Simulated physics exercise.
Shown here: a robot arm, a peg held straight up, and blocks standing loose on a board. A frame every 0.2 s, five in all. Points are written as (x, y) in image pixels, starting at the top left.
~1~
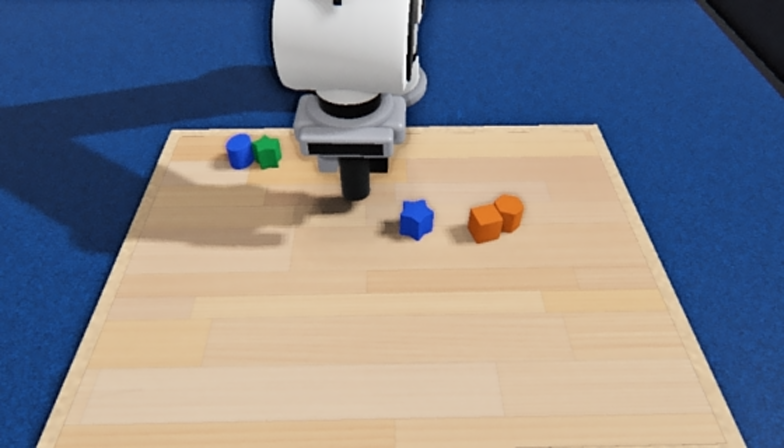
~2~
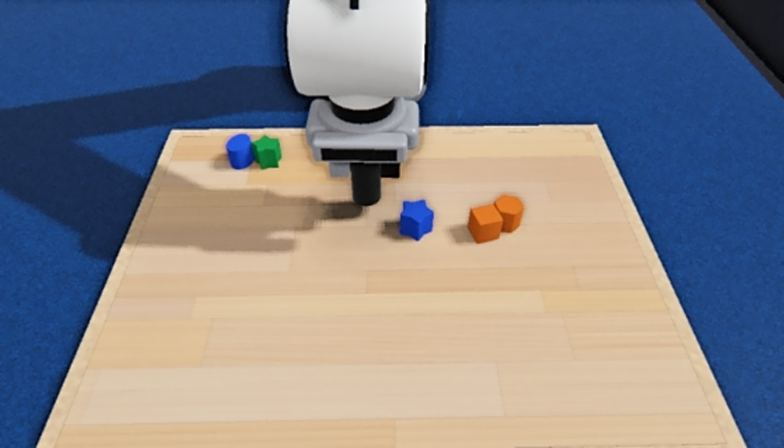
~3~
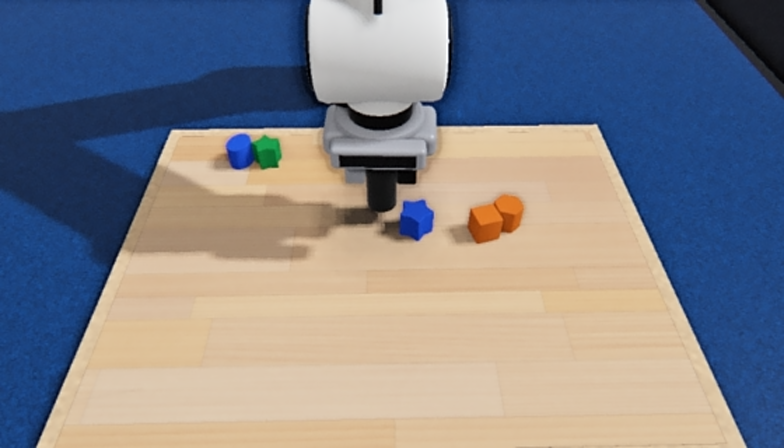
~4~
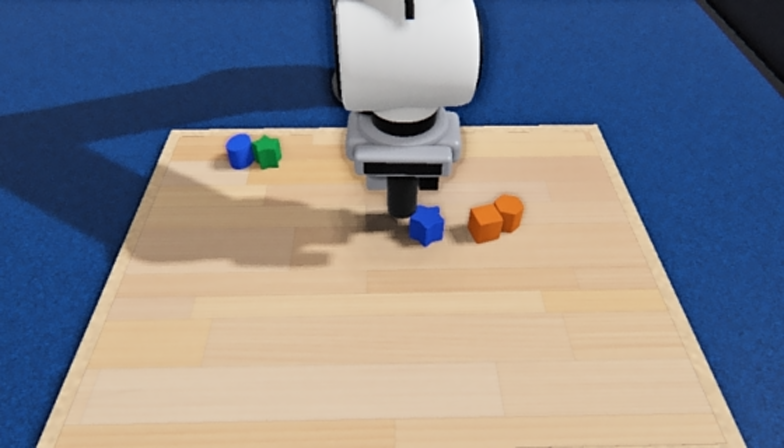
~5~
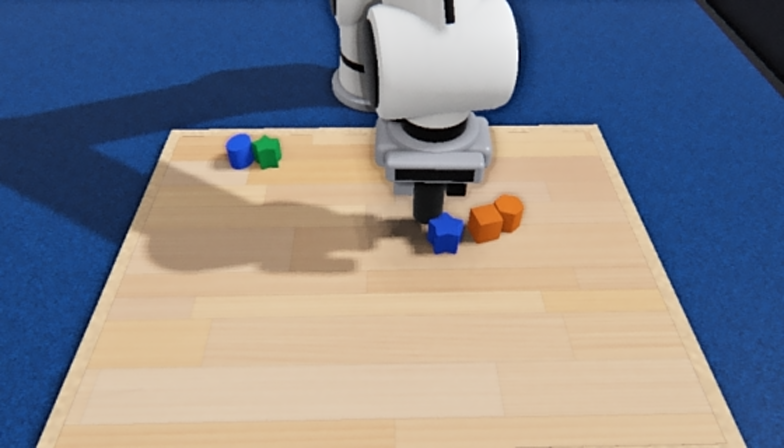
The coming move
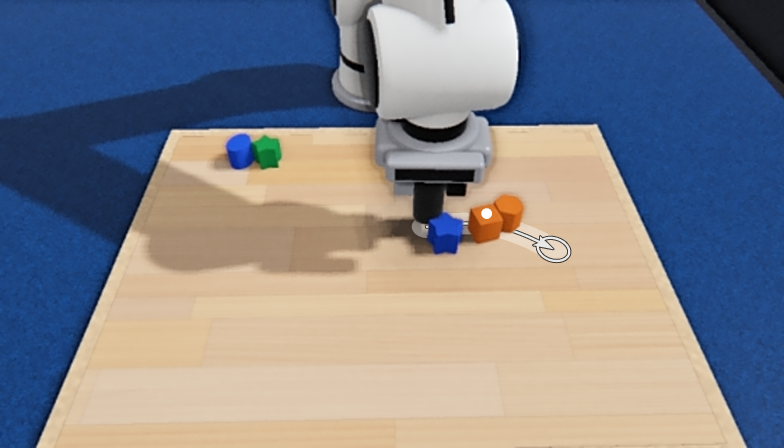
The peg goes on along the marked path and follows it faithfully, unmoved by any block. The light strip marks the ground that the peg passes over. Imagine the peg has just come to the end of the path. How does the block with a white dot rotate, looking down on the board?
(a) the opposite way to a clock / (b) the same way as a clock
Choice b: The same way as a clock.
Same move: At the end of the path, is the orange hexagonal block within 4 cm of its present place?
The answer is no.
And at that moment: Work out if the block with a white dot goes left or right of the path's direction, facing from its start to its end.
Well, taking the path from its start to its end as straight ahead, the block with a white dot moves to the right.
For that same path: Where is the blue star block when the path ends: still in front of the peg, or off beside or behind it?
In the end it is beside or behind the peg.
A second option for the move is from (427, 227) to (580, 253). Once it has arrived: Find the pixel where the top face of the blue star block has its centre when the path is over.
Its top face will be centred at roughly (473, 237).
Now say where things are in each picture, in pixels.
Tip of the peg (356, 192), middles of tops, blue star block (416, 209), orange four-sided block (487, 214), orange hexagonal block (509, 204), in the first picture.
Peg (367, 197), nothing pushed, in the second picture.
Peg (382, 203), nothing pushed, in the third picture.
Peg (402, 209), blue star block (428, 215), in the fourth picture.
Peg (428, 214), blue star block (447, 224), orange four-sided block (487, 214), orange hexagonal block (509, 204), in the fifth picture.
The line goes from (427, 227) through (469, 223) and (512, 231) to (554, 249); the dot is on the orange four-sided block.
The first path, step by step. One third of the way, peg (472, 211); blue star block (457, 225), turned 40° clockwise; orange four-sided block (502, 216), turned 20° clockwise; orange hexagonal block (524, 203), turned 20° anticlockwise.
Two thirds of the way, peg (517, 219); blue star block (457, 225), turned 40° clockwise; orange four-sided block (534, 231), turned 90° clockwise; orange hexagonal block (543, 204), turned 65° anticlockwise.
At the end, peg (558, 237); blue star block (457, 225), turned 40° clockwise; orange four-sided block (557, 251), turned 135° clockwise; orange hexagonal block (556, 204), turned 110° anticlockwise.
